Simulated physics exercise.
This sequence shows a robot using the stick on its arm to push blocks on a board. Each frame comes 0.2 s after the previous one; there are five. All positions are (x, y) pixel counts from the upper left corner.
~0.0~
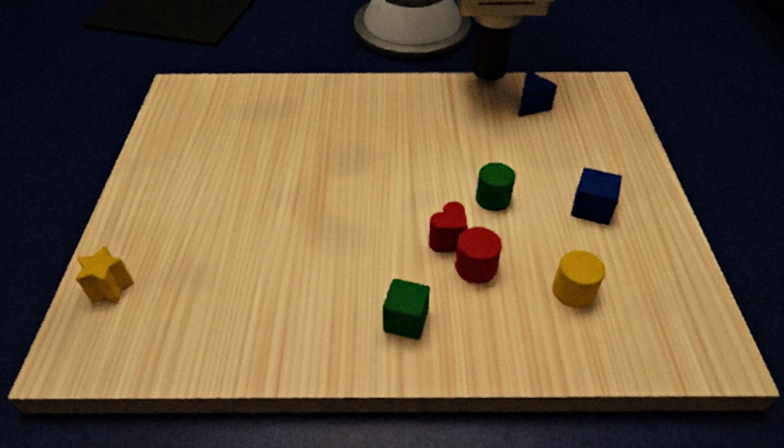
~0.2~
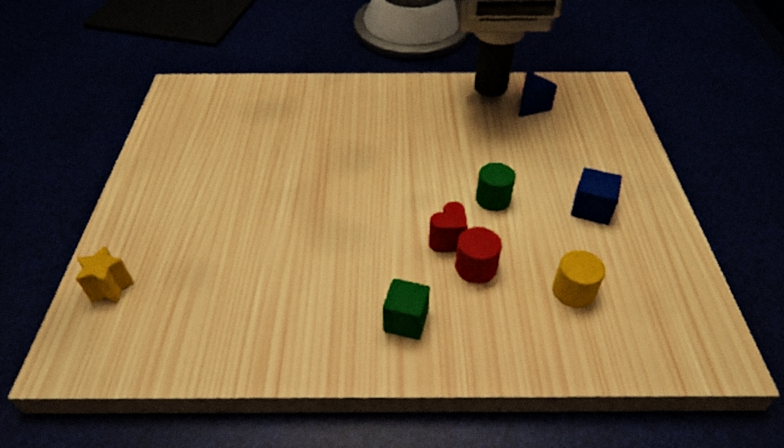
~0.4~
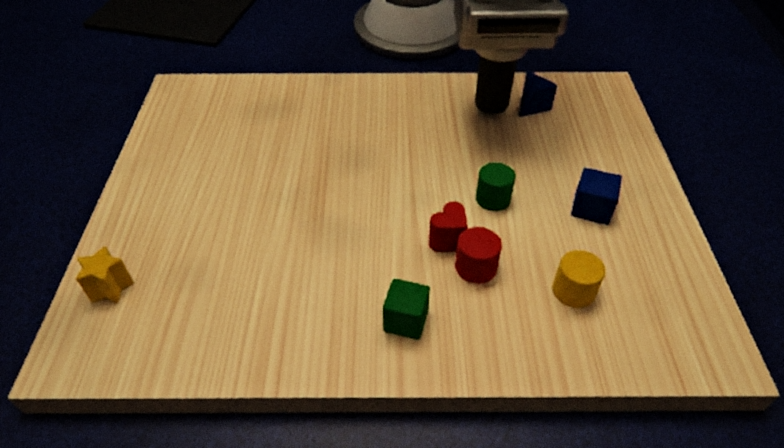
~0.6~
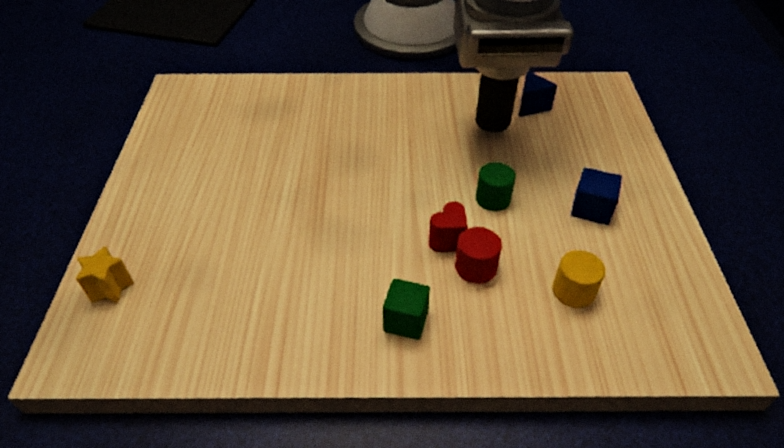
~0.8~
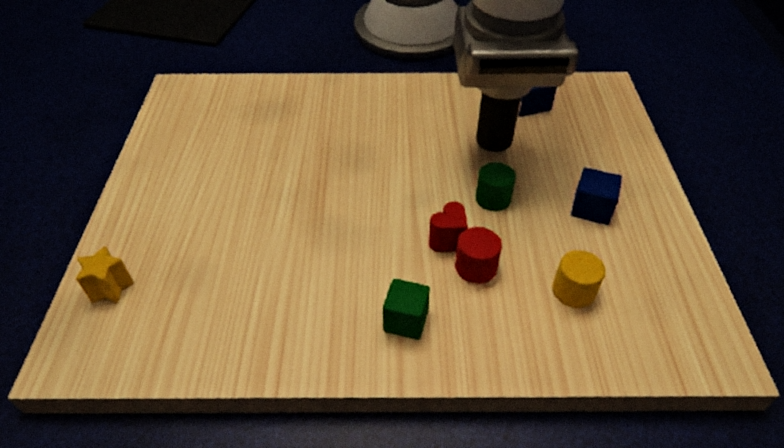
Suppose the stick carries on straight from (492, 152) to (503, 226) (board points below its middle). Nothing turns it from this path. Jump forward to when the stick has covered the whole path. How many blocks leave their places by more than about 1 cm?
A pair of blocks is moved.
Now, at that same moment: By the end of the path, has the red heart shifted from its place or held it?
The block you're asking about stays where it is.
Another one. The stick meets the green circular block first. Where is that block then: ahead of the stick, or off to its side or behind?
It is still there in front.
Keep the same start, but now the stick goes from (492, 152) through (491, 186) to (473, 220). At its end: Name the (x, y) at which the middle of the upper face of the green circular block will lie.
Top centre: (498, 222).
What follows on the original path. One third of the way, stick at (498, 165); nothing pushed yet.
Two thirds of the way, stick at (502, 189); green circular block at (495, 200).
At the end, stick at (505, 215); red heart unmoved; red circular block at (472, 254); green circular block at (488, 225).
